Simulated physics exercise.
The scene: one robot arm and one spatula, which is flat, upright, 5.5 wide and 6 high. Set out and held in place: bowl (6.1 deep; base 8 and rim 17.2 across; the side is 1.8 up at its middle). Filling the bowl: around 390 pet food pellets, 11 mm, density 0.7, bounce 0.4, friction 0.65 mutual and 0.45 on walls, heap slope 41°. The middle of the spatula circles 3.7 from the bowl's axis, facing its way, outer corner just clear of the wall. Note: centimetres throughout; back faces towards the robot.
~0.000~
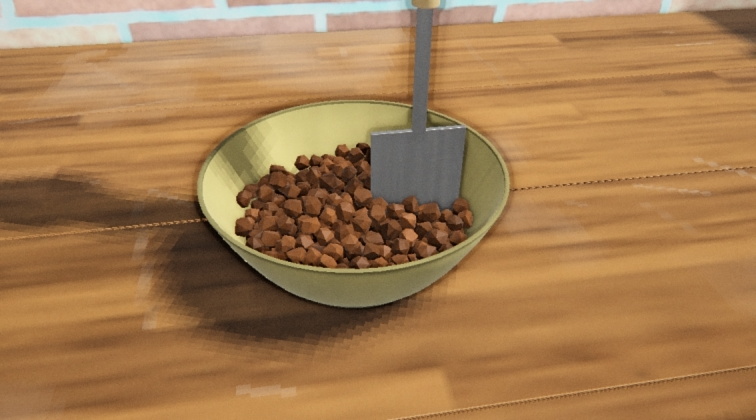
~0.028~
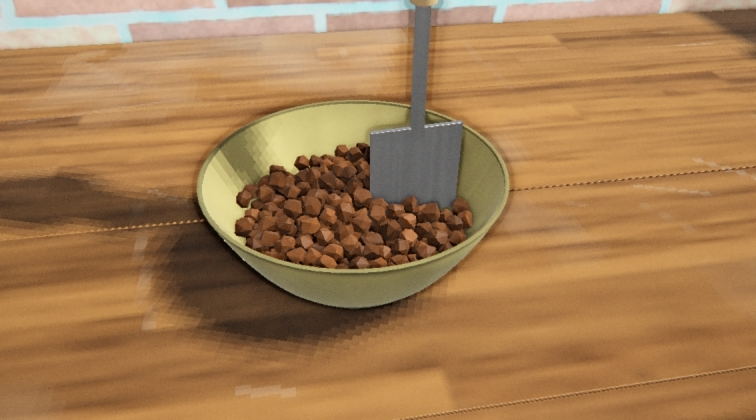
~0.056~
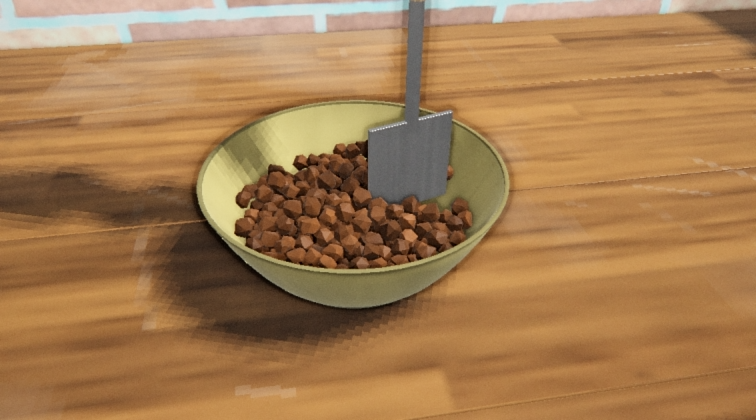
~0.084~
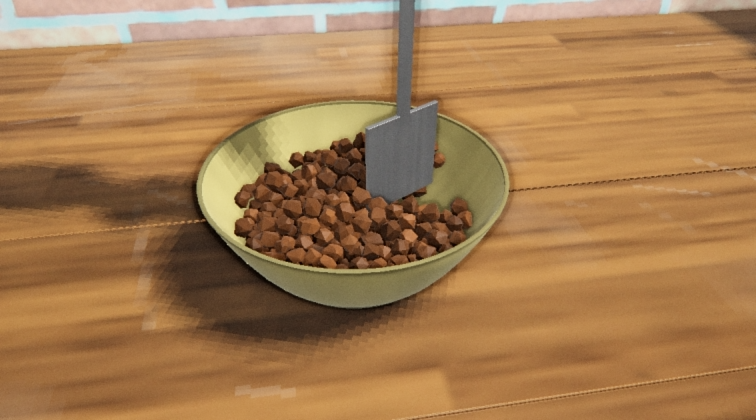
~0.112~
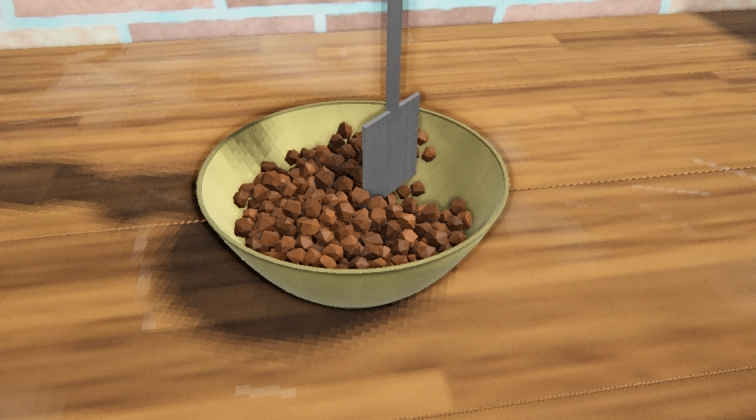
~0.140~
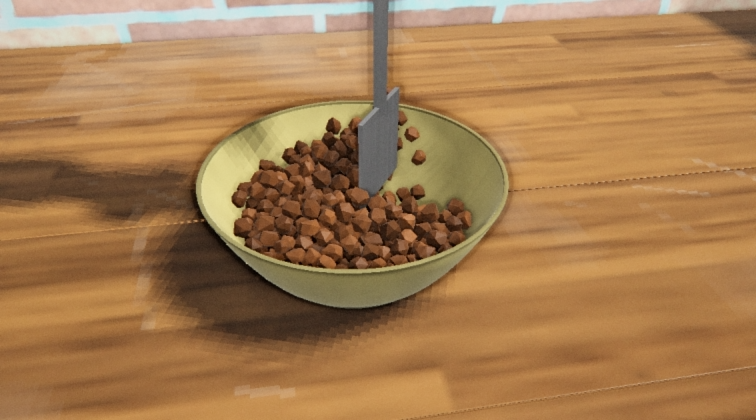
A flat grey spatula swept leftward around the back of a greenish bowl of brown pellets, turning as it went and pushing some of them up higher against the far side.
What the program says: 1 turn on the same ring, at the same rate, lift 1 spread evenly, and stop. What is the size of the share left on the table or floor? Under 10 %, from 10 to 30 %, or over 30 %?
From 10 to 30 %.
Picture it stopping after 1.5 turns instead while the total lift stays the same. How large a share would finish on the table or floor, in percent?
Roughly 25 per cent.
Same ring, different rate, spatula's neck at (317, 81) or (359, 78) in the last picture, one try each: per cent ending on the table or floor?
Well, about 35 percent the first time and about 25 percent the second.
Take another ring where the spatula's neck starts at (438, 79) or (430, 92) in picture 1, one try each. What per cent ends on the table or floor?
5 and 10 per cent.
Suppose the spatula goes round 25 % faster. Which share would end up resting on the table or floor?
I'd say close to 20 %.
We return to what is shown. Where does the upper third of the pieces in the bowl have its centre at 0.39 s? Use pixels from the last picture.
I'd point to somewhere close to (271, 208).
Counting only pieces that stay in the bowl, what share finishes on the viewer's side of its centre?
Near 35 per cent of what stays in the bowl.
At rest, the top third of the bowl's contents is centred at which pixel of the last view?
It is centred near (413, 164).
After 0.39 s, 174° round, highest piece 9 above the table; 377 in the bowl, 2 on the table or floor, 7 in flight or on the tool.
After 0.64 s, 292° round, highest piece 10 above the table; 336 in the bowl, 42 on the table or floor, 8 in flight or on the tool.
After 0.97 s, 0° round, highest piece 7 above the table; 318 in the bowl, 66 on the table or floor, 2 in flight or on the tool.
After 1.67 s, 0° round, highest piece 7 above the table; 318 in the bowl, 68 on the table or floor.
At rest, 318 in the bowl, 68 on the table or floor. That is 18 % on the table or floor.
